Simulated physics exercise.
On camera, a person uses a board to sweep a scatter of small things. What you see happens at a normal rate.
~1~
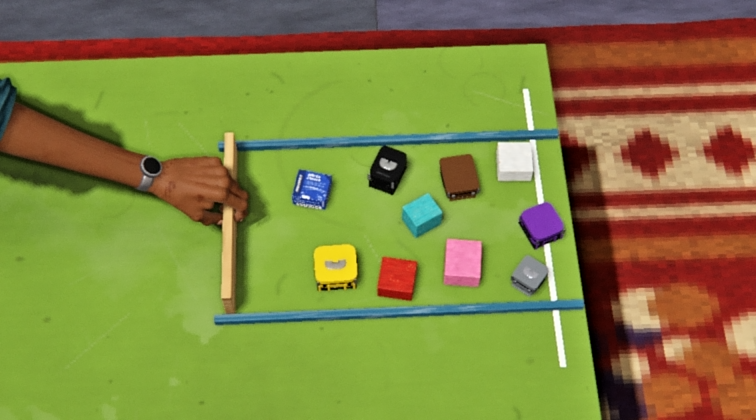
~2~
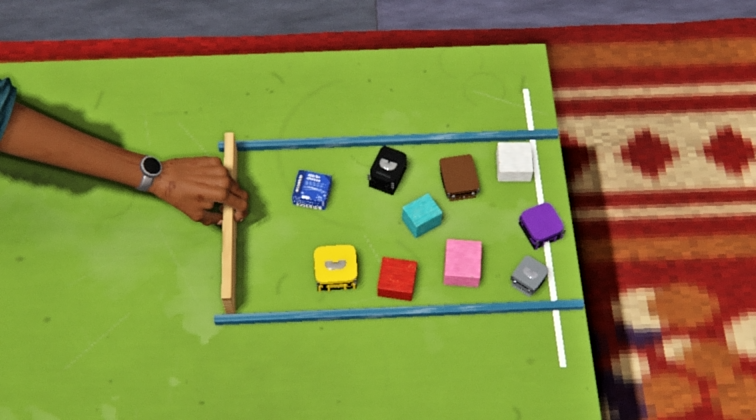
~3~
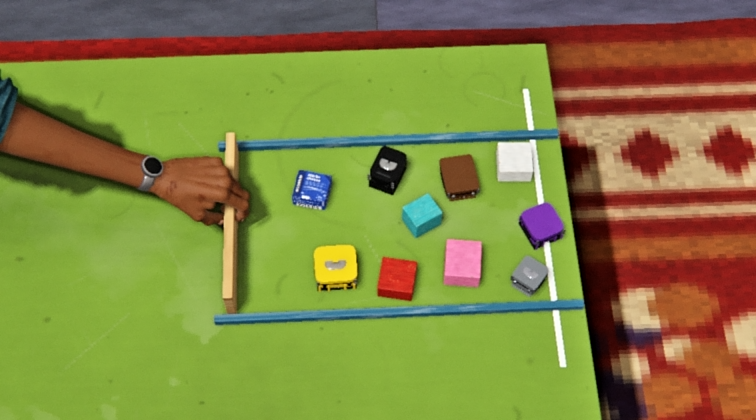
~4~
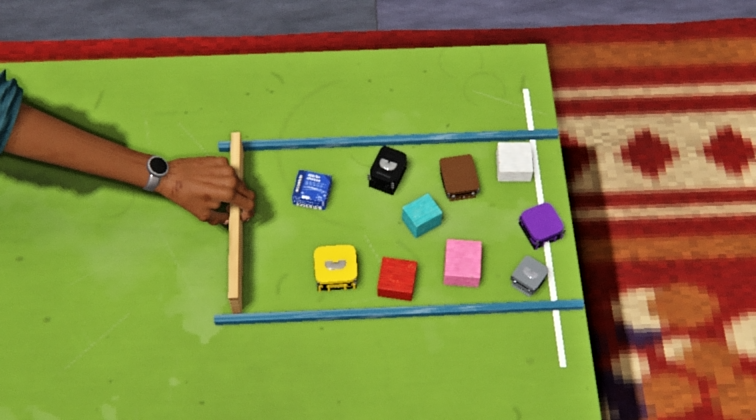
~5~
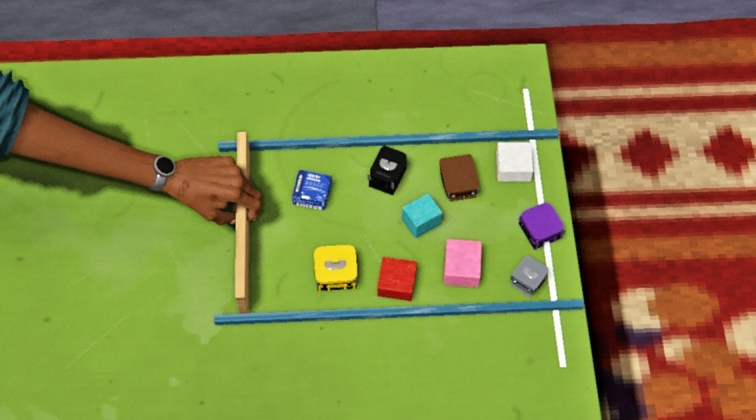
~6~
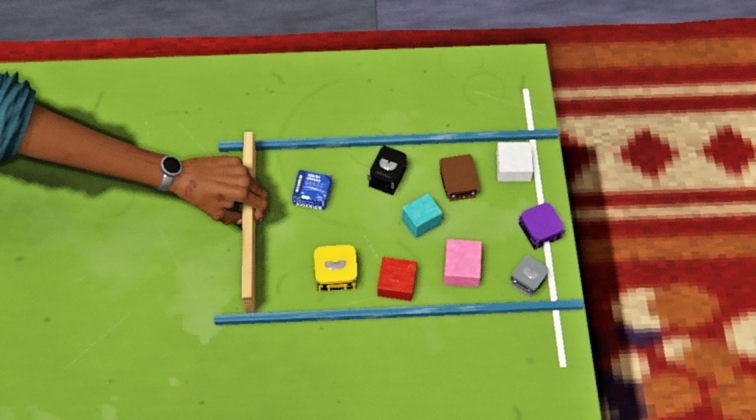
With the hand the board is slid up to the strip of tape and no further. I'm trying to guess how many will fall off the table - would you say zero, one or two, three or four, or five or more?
Turns out the ones that don't stay up top number five or more.
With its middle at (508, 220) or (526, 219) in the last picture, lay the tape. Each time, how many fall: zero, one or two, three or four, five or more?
Counts by place: Either three or four, then five or over.
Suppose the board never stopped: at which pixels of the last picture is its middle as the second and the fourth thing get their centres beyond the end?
It sits around (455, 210) and after that around (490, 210).
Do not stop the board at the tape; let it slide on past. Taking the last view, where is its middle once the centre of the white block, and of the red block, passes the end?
Roughly (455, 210); for the second one, roughly (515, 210).
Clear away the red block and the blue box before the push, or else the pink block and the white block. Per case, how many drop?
Well, the first time you'd get 5, and the next time 5.
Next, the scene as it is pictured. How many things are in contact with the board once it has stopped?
The count is 3.
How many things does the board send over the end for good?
Altogether the count is 7.
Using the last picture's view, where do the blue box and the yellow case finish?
In the last picture the blue box sits around (556, 178) and the yellow case around (570, 260).
Soon after, none off yet; purple case at rest near (541, 226); grey case at rest near (529, 277); white block at rest near (515, 162).
In the end, the number that fall off is five or more; gone, black case, red block, pink block, brown case, white block, grey case and purple case.
